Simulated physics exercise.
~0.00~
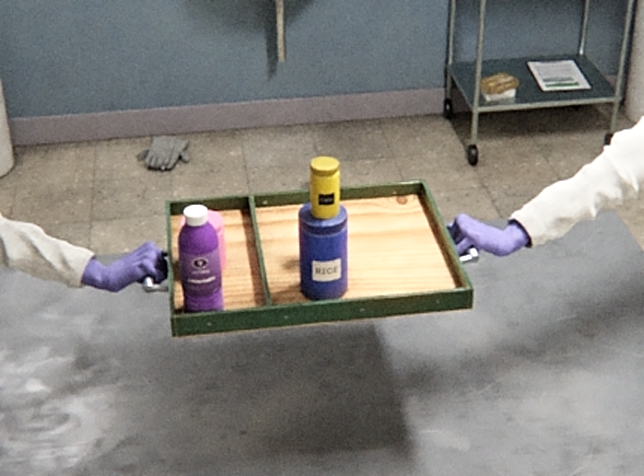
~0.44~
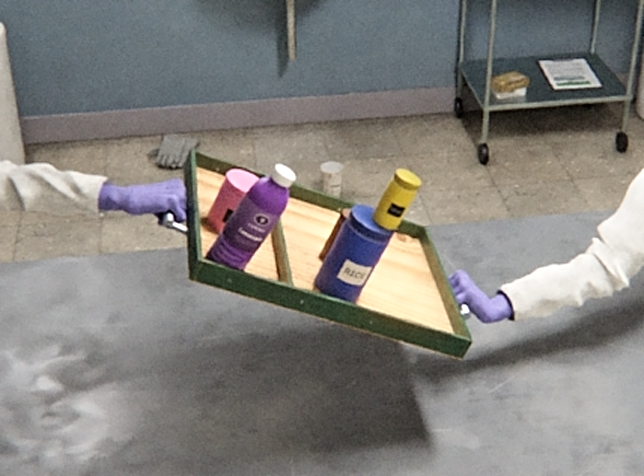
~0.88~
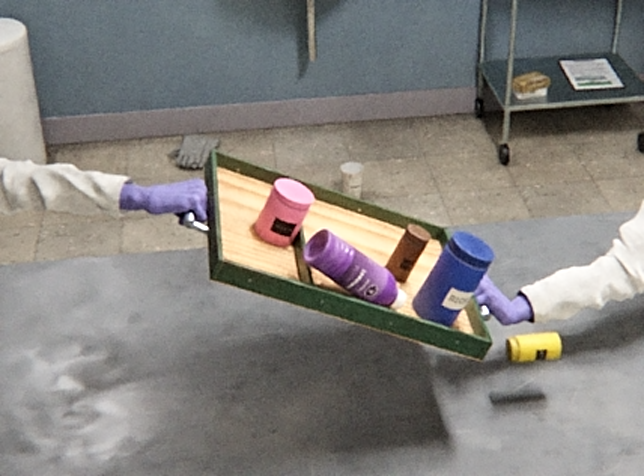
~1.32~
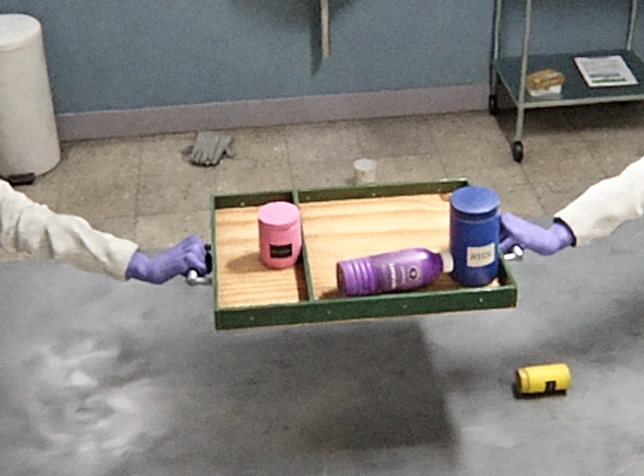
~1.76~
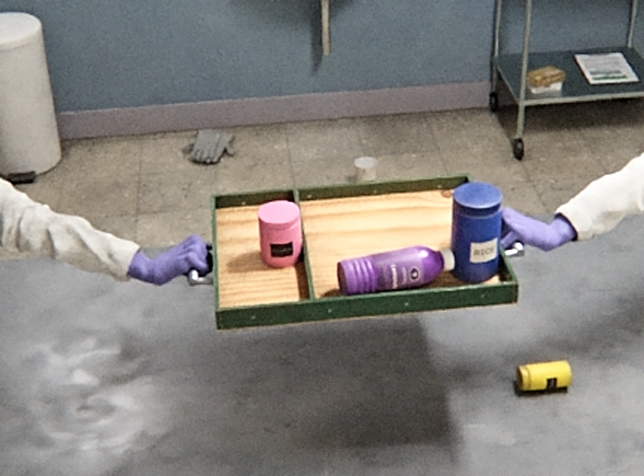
Two purple-gloved hands tilted a wooden tray steeply down to the right, sending the yellow container off onto the table and toppling the purple bottle over the divider, then levelled it with the pink and blue jars still upright.
